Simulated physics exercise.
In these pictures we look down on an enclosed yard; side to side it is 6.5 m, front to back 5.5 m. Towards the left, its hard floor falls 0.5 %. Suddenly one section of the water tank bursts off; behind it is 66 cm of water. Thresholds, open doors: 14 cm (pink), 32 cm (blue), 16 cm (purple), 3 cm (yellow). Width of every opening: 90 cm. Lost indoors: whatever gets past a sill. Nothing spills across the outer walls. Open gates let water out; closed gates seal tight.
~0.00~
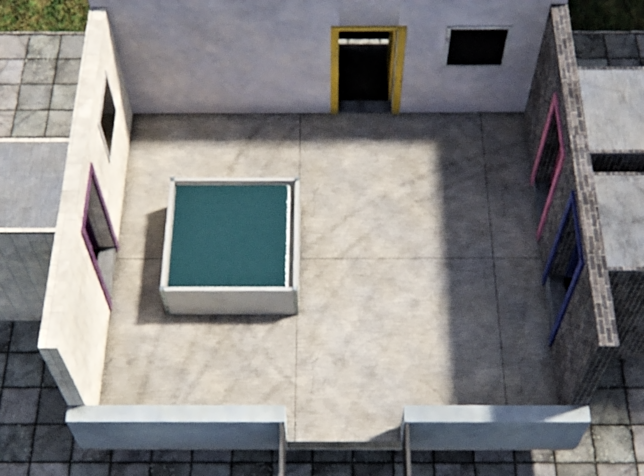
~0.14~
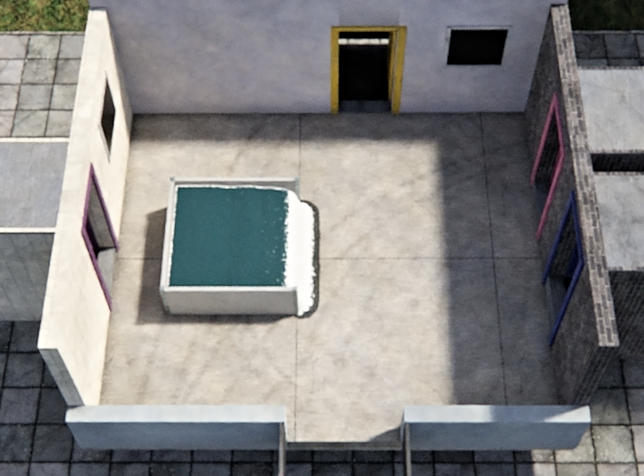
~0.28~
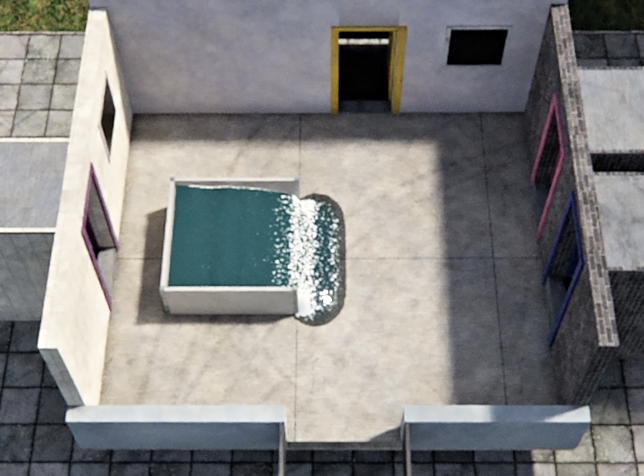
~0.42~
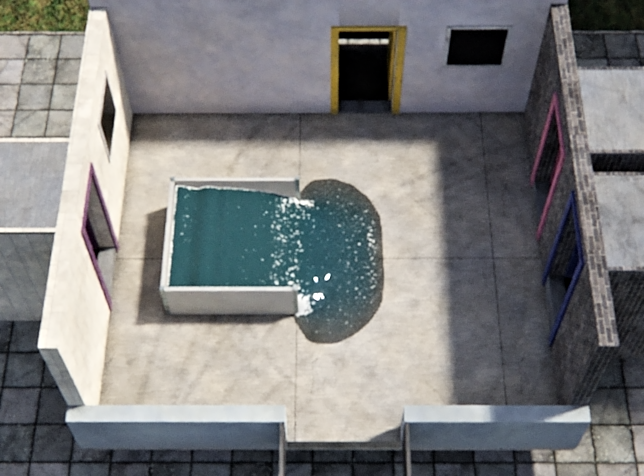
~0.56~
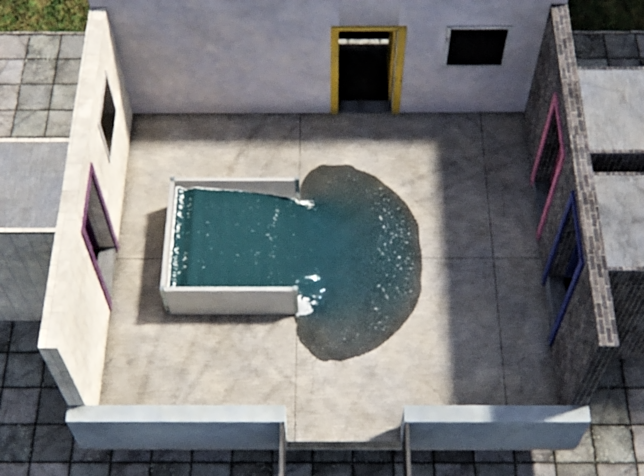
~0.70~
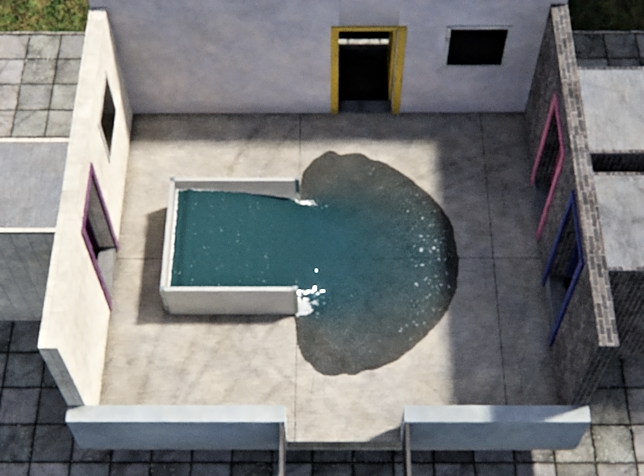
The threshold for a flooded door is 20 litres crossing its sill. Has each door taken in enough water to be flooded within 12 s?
Result: The pink door lets in a larger amount than the limit. The blue door lets in a smaller amount than the limit. The purple door lets in a smaller amount than the limit. The yellow door lets in a larger amount than the limit.
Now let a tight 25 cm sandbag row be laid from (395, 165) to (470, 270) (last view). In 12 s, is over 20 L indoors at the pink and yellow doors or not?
At the pink door the limit is not reached, and at the yellow door it is exceeded.
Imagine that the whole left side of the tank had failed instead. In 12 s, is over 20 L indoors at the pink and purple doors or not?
Against that limit the pink door gives a lower amount and the purple door gives a greater amount.
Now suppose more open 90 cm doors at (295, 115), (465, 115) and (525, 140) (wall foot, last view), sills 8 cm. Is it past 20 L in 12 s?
In turn: Short of it, beyond it, beyond it.
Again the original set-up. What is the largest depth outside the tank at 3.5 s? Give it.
About 24 cm.
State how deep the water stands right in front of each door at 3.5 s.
In centimetres, the pink door has 16, the blue door 15, the purple door 0 and the yellow door 3.
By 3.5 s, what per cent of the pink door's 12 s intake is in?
Estimate: Around 95 per cent.
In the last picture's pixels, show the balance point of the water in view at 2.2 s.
(391, 260).
After 1.4 s water covers 45 % of the floor and is deepest (28 cm) near (539, 269); pink door 21 cm at the sill, 1 L in, blue door 21 cm at the sill, 0 L in, purple door not reached, yellow door not reached.
After 2.2 s water covers 55 % of the floor and is deepest (37 cm) near (557, 425); pink door 26 cm at the sill, 33 L in, blue door 26 cm at the sill, 0 L in, purple door not reached, yellow door 4 cm at the sill, 1 L in.
After 3.5 s water covers 55 % of the floor and is deepest (24 cm) near (522, 118); pink door 16 cm at the sill, 72 L in, blue door 15 cm at the sill, 0 L in, purple door not reached, yellow door 3 cm at the sill, 3 L in.
After 7.0 s water covers 95 % of the floor and is deepest (12 cm) near (132, 129); pink door 7 cm at the sill, 76 L in, blue door 7 cm at the sill, 0 L in, purple door not reached, yellow door 5 cm at the sill, 26 L in.
After 12.0 s water covers 95 % of the floor and is deepest (12 cm) near (114, 280); pink door 3 cm at the sill, 76 L in, blue door 3 cm at the sill, 0 L in, purple door 12 cm at the sill, 0 L in, yellow door 4 cm at the sill, 42 L in.
